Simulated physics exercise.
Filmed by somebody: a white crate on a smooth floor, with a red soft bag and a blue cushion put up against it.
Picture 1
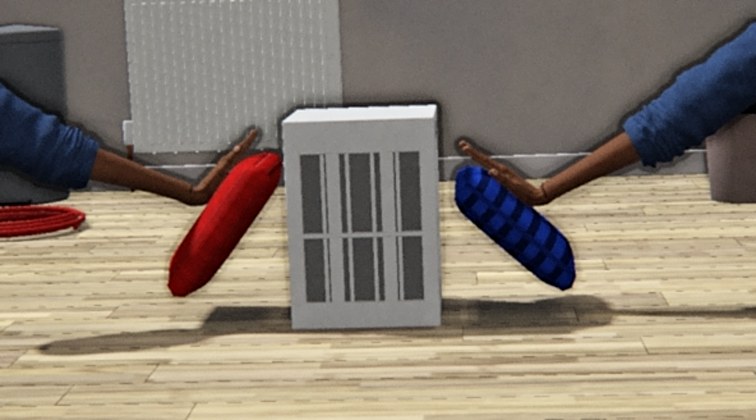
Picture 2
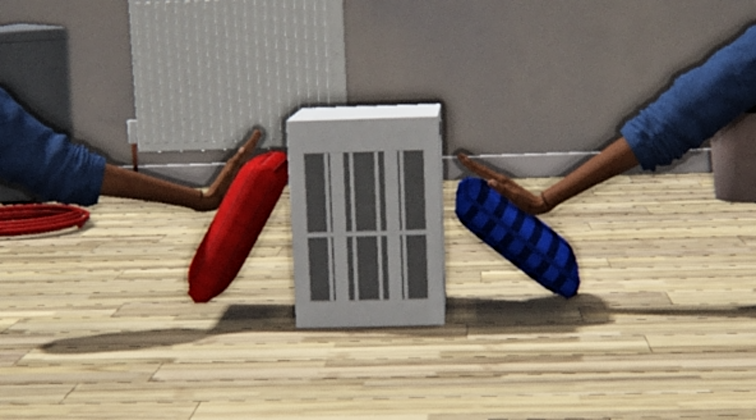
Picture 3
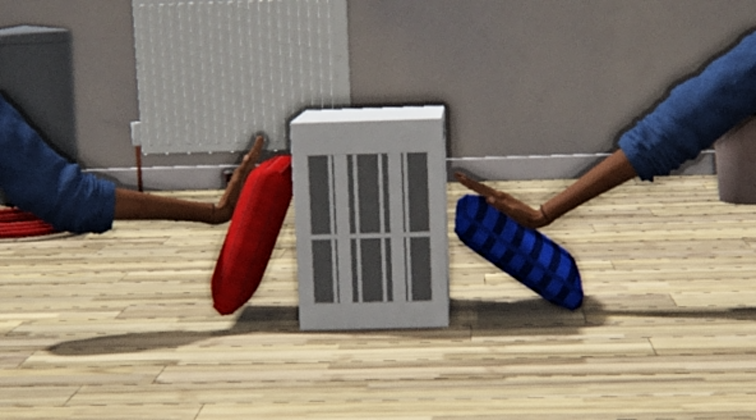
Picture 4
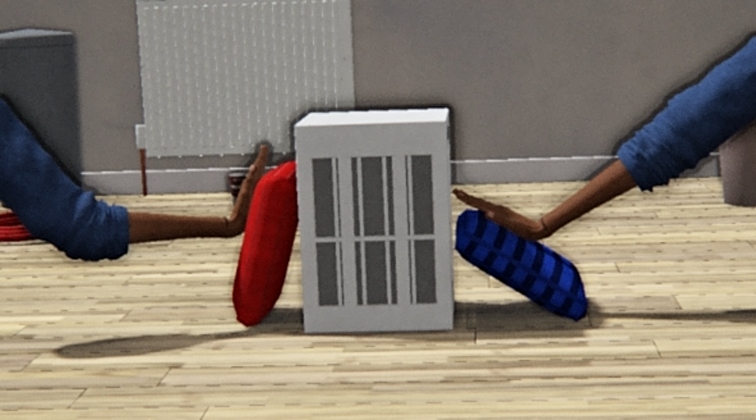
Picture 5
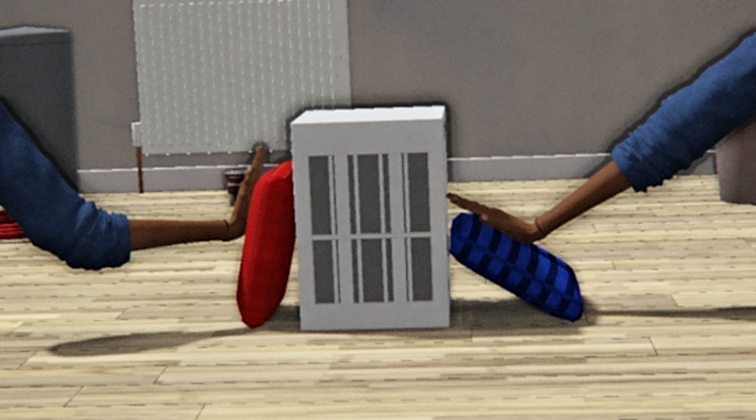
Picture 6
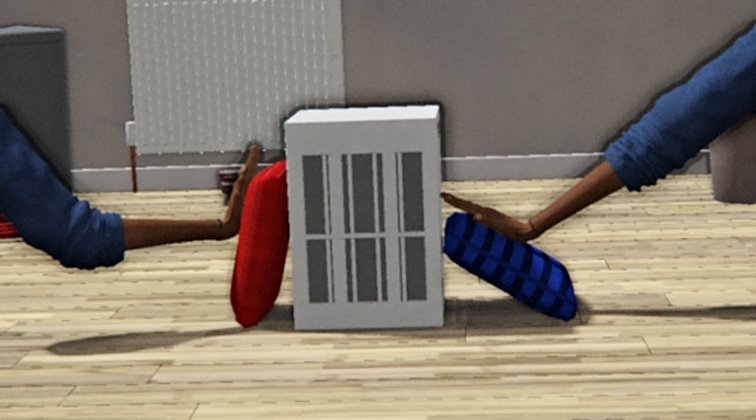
A white crate with dark slatted openings stands upright on a pale wooden floor, seen from the front at a low height before a grey wall with a radiator. Blue-sleeved arms reach in from both sides, pressing a red soft bag at left and a blue checked cushion at right. The bag swings nearly upright while the cushion slants lower, and the view drifts slightly left, then back.
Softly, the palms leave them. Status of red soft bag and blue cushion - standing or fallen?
Red soft bag: Standing; blue cushion: Fallen.
Then, 0.30 s on from there, soft bag propped as before near (265, 242); cushion flat on the floor near (520, 288).
In the end, soft bag propped as before near (266, 242); cushion flat on the floor near (518, 290). The red soft bag remains propped up and the blue cushion slips and lies down.
